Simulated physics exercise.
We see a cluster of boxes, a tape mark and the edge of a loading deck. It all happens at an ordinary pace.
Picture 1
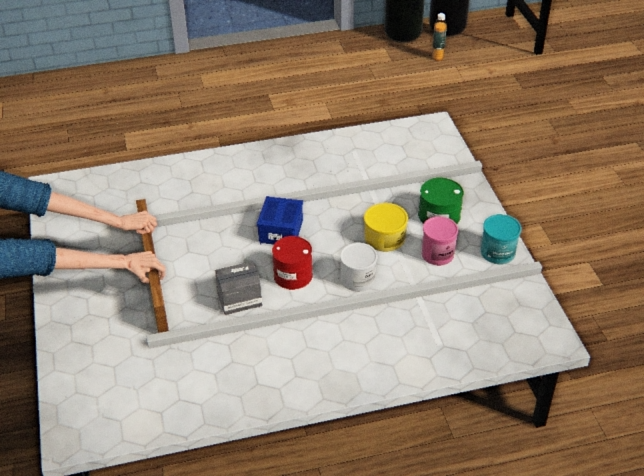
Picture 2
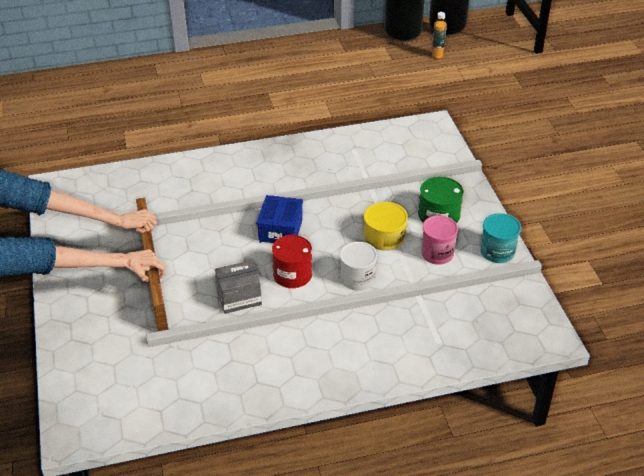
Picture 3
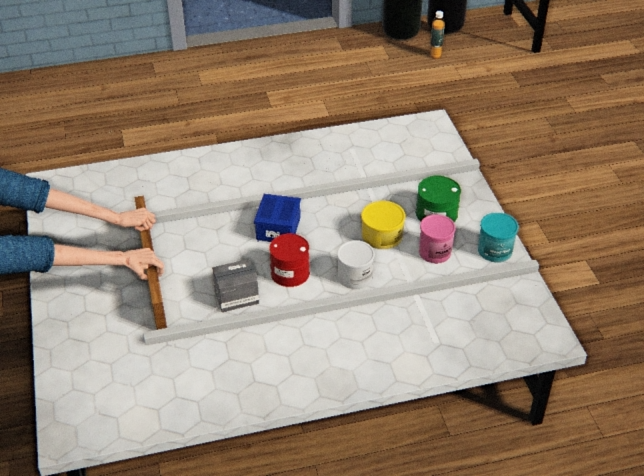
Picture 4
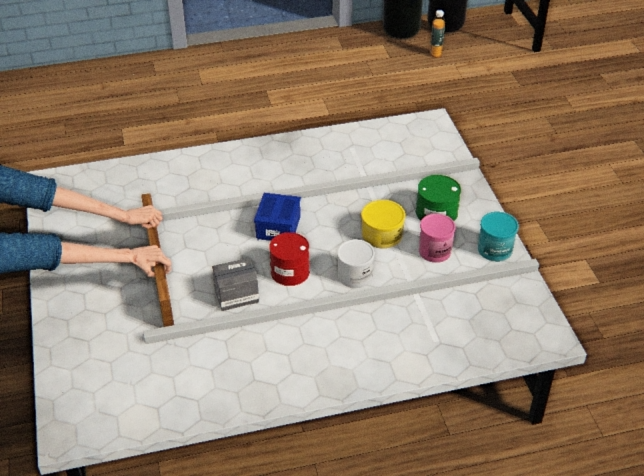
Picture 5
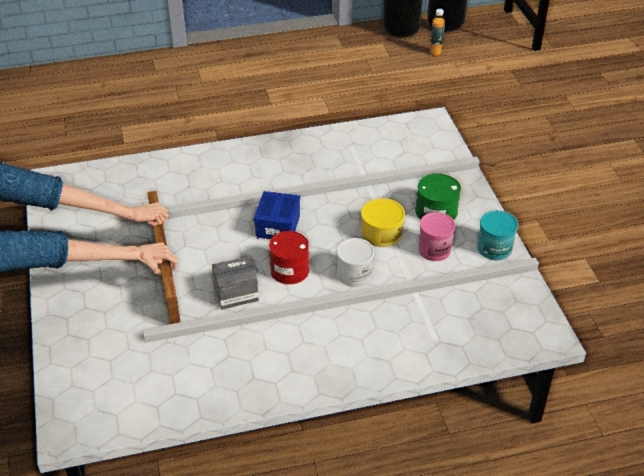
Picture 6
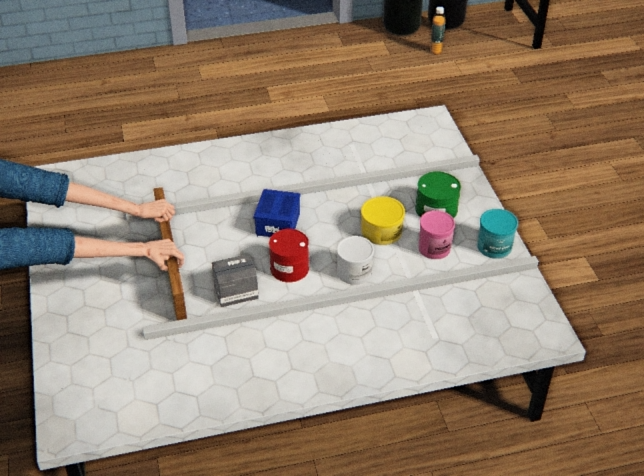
On a pale hexagon-patterned tabletop above a wooden floor, two hands in blue sleeves hold a wooden bar between two rails and slide it slightly right, toward a grey box, a blue box and six colourful tubs that stay still.
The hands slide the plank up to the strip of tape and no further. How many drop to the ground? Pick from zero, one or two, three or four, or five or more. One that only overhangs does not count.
The number that fall off is zero.
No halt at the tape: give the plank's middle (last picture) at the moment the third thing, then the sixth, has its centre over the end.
About (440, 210), then (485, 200).
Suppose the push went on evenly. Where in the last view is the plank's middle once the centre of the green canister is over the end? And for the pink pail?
For the green canister at (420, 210), for the pink pail at (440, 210).
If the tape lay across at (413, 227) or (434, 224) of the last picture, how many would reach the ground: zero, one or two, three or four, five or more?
One after another: No fall at all; one or two.
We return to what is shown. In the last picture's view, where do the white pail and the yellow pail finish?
The white pail stops around (457, 243); the yellow pail around (438, 207).
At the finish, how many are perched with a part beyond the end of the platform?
The number is 0.
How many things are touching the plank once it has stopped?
In contact: 3.
A little later, none off yet; turquoise pail at rest near (497, 234); green canister at rest near (438, 197); pink pail at rest near (436, 235).
When it is over, the number that fall off is zero.
